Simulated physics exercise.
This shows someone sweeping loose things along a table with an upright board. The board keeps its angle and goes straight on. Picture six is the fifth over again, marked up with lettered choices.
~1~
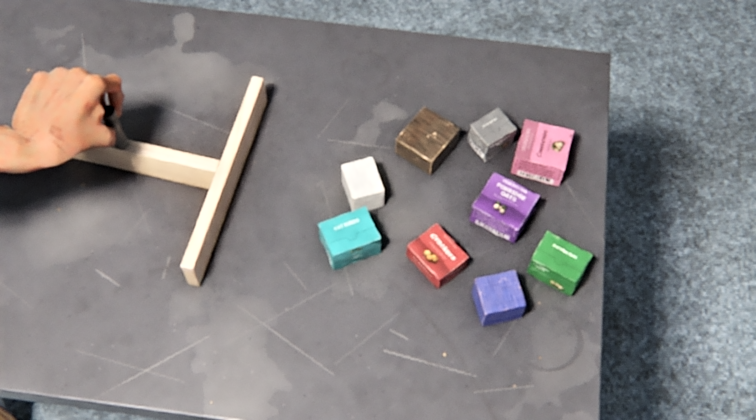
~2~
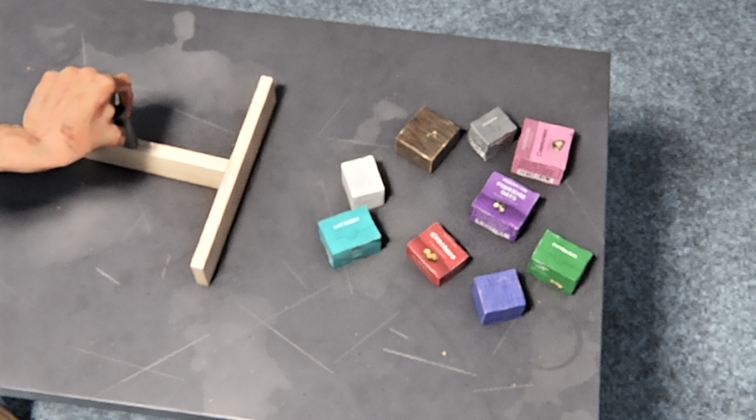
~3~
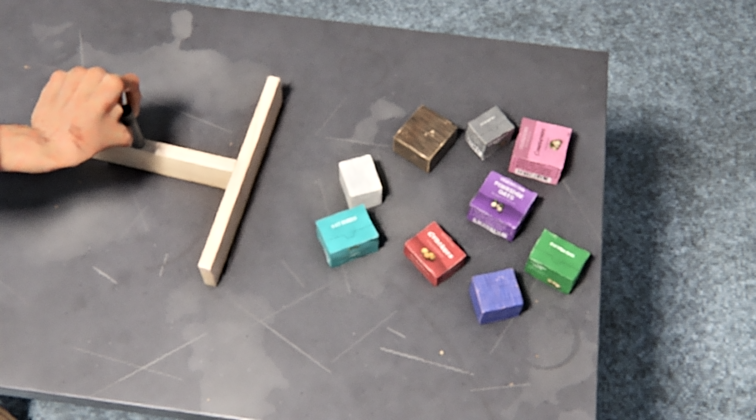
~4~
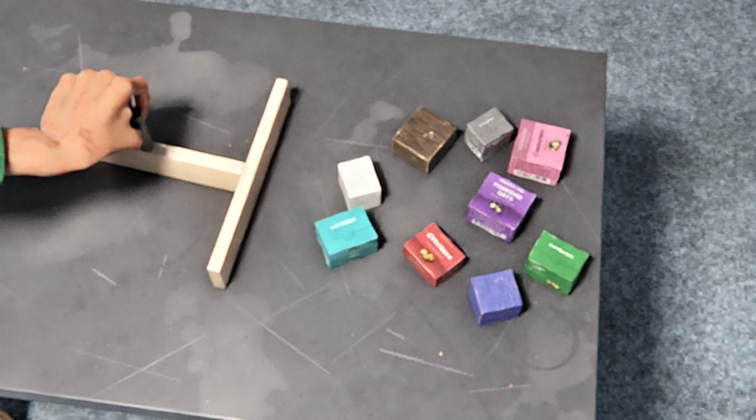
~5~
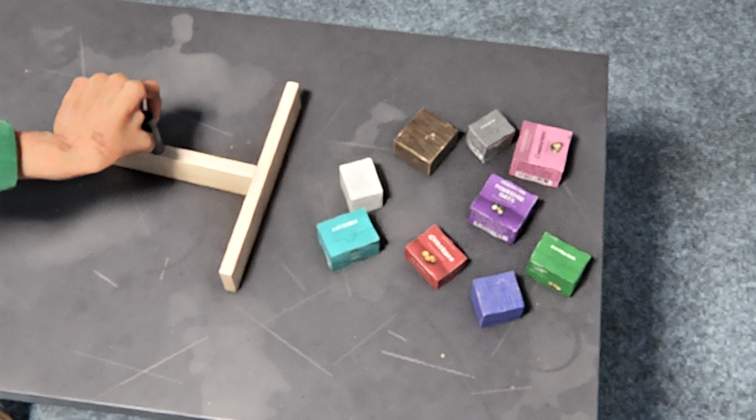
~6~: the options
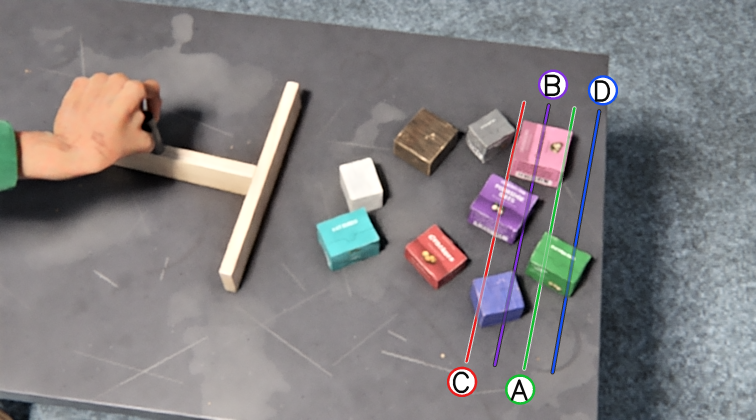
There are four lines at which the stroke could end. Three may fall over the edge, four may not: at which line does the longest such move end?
Stop at B.
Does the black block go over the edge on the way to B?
No.
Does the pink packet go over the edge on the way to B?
Yes.
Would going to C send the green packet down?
Yes.
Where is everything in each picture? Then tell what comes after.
Turquoise box (350, 238); blue block (498, 299); purple packet (504, 208), in the first picture.
Board (233, 167); grey packet (492, 134), in the second picture.
Board (241, 167); green packet (557, 262), in the third picture.
Board (250, 170); red packet (434, 256), in the fourth picture.
Board (261, 173); turquoise box (348, 239); blue block (496, 300); purple packet (502, 209), in the fifth picture.
On the marked copy, A at (551, 230); B at (524, 226); C at (497, 223); D at (578, 233).
With B. Early on, board (355, 184); turquoise box (381, 248); white block (381, 192).
Further on, board (452, 196); pink packet (573, 158); green packet (566, 268).
At the end, board (524, 205); pink packet over the edge; green packet over the edge; two fallen.
As for the rest, A drops five; C is within the limit but short; D drops six.
